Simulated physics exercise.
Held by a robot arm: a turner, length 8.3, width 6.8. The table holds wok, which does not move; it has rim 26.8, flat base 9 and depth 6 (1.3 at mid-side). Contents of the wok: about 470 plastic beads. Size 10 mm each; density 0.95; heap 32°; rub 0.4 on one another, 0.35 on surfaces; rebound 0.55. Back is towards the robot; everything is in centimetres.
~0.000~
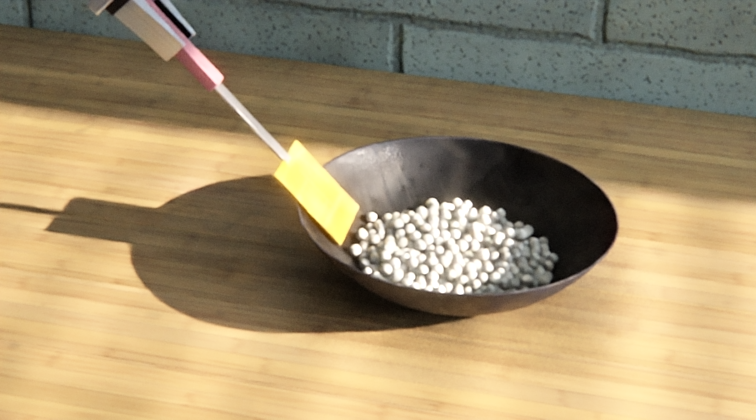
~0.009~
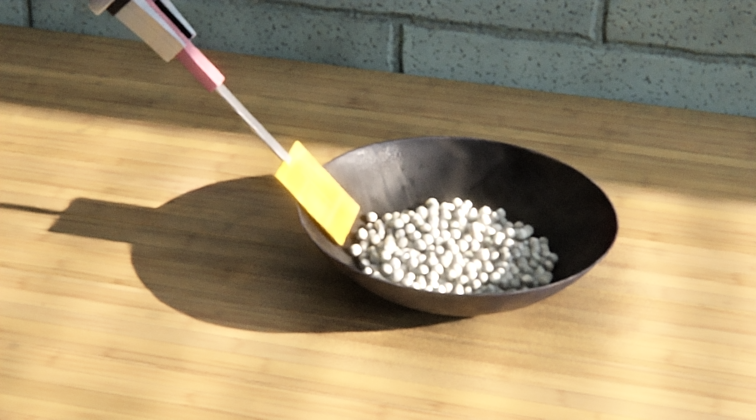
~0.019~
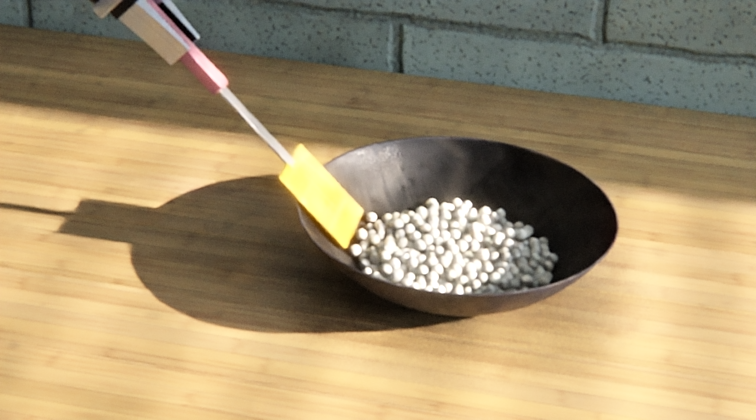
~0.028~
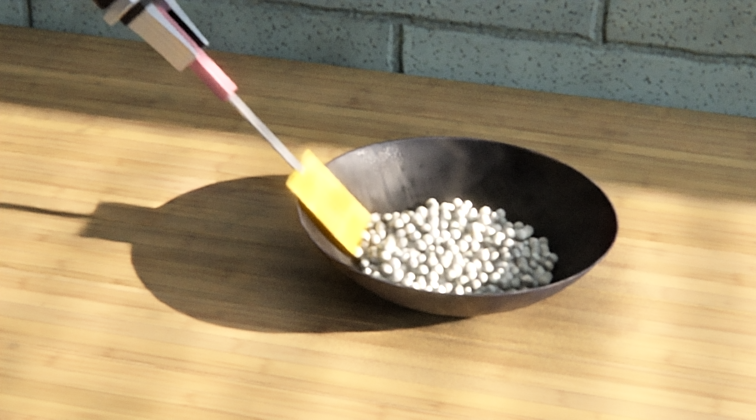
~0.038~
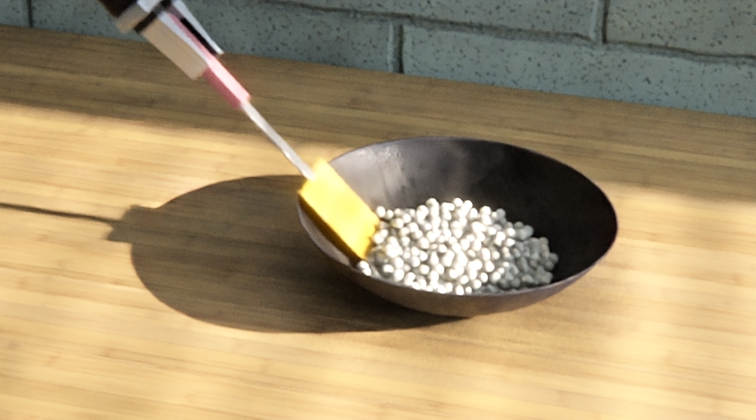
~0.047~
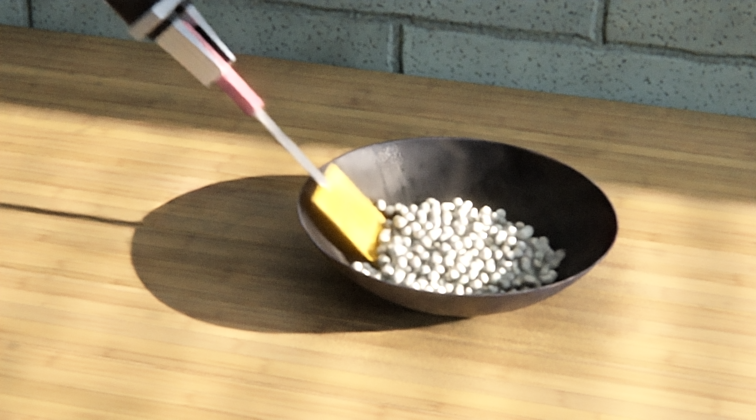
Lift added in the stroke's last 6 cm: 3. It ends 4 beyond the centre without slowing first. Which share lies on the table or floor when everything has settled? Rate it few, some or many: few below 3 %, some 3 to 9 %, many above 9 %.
Some, 3 to 9 %.
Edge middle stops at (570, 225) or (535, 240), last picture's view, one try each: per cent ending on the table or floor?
I'd say some 30 per cent, then some 10 per cent.
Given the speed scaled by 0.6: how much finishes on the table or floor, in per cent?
Estimate: Close to 0 %.
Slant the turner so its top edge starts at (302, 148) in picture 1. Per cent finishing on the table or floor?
About 5%.
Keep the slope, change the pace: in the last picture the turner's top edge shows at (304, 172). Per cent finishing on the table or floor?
Share: Roughly 0 %.
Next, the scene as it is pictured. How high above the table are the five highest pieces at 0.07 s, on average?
They are around 4 cm up.
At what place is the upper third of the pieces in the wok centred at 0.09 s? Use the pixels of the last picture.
I'd put it close to (483, 240).
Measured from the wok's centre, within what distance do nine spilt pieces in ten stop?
I'd put it at about 75 centimetres.
After 0.07 s, sloping 45°, highest piece 5 above the table; 466 in the wok.
After 0.09 s, sloping 45°, highest piece 6 above the table; 466 in the wok.
After 0.30 s, sloping 45°, highest piece 8 above the table; 441 in the wok, 12 on the table or floor, 13 on the blade or in flight.
After 1.35 s, sloping 45°, highest piece 5 above the table; 441 in the wok, 25 on the table or floor.
In the end, 441 in the wok, 25 on the table or floor. That is 5 % on the table or floor.
